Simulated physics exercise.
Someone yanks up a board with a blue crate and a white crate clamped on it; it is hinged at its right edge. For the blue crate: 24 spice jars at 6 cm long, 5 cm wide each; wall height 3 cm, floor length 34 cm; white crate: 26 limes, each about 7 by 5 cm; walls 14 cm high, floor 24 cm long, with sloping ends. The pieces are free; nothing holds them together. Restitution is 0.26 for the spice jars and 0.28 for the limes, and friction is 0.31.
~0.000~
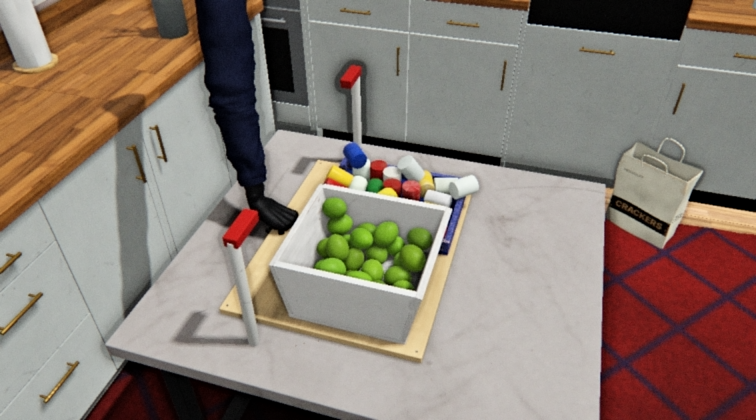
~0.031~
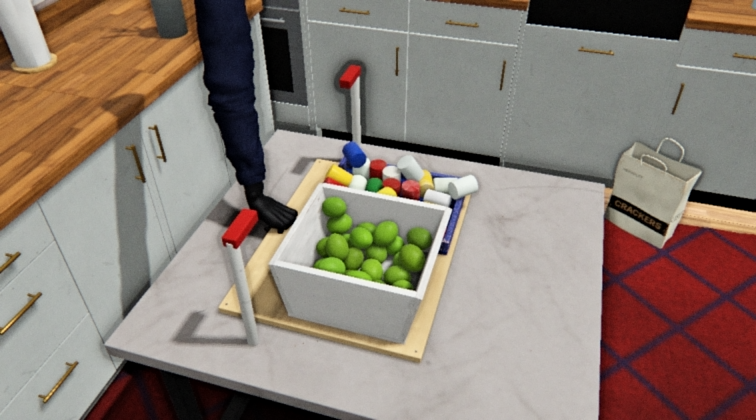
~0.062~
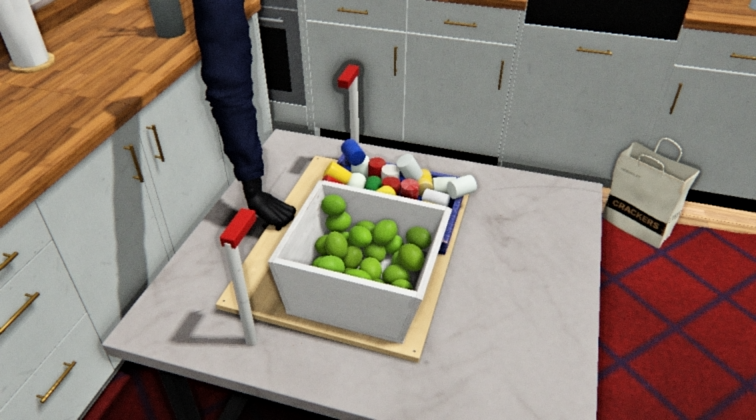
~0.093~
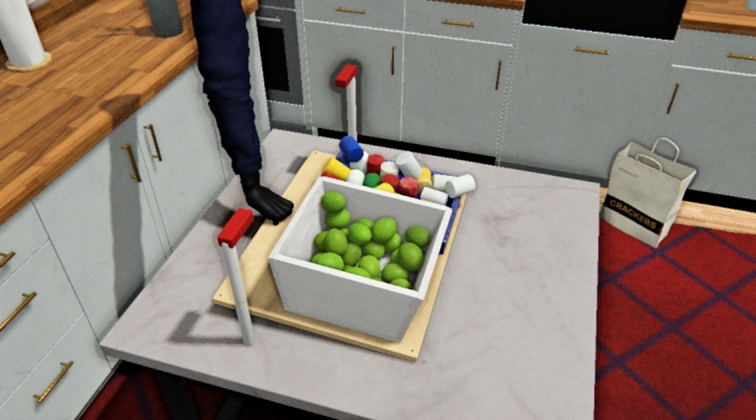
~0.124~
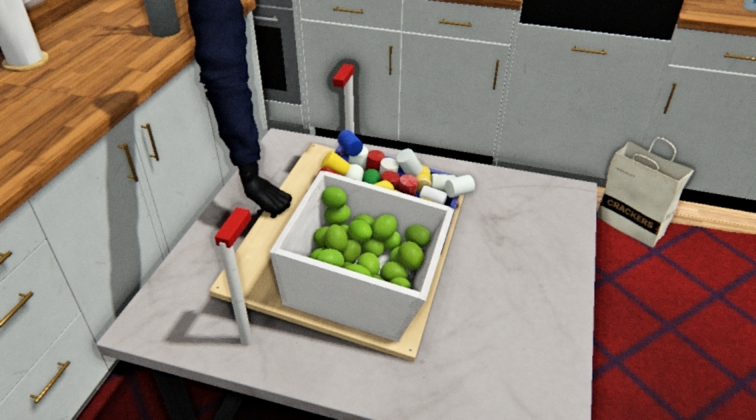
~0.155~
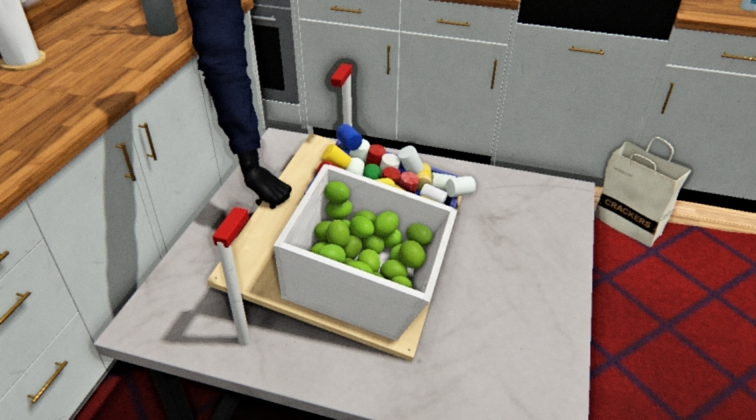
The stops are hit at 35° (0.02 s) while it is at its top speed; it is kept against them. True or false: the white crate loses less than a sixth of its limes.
True.
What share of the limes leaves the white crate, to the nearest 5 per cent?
Close to 10 in a hundred of them.
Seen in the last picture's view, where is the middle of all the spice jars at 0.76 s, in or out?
Centre: About (457, 200) px.
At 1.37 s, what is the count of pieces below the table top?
The number is close to 5.
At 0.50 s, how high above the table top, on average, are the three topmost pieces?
Close to 26 cm up.
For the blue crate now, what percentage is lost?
Lost from the blue crate: 50 percent.
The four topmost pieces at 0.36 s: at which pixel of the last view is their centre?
Roughly at (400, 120).
After 0.26 s, the board meets the red stops.
After 0.36 s, tilt 35°; 1 of 24 out of the blue crate and 0 of 26 out of the white crate.
After 0.50 s, tilt 35°; 3 of 24 out of the blue crate and 1 of 26 out of the white crate.
After 0.76 s, tilt 35°; 11 of 24 out of the blue crate and 2 of 26 out of the white crate.
Final count (at 1.37 s), 12 of 24 out of the blue crate and 2 of 26 out of the white crate. Asked share, 2 of 26, 8 per cent.
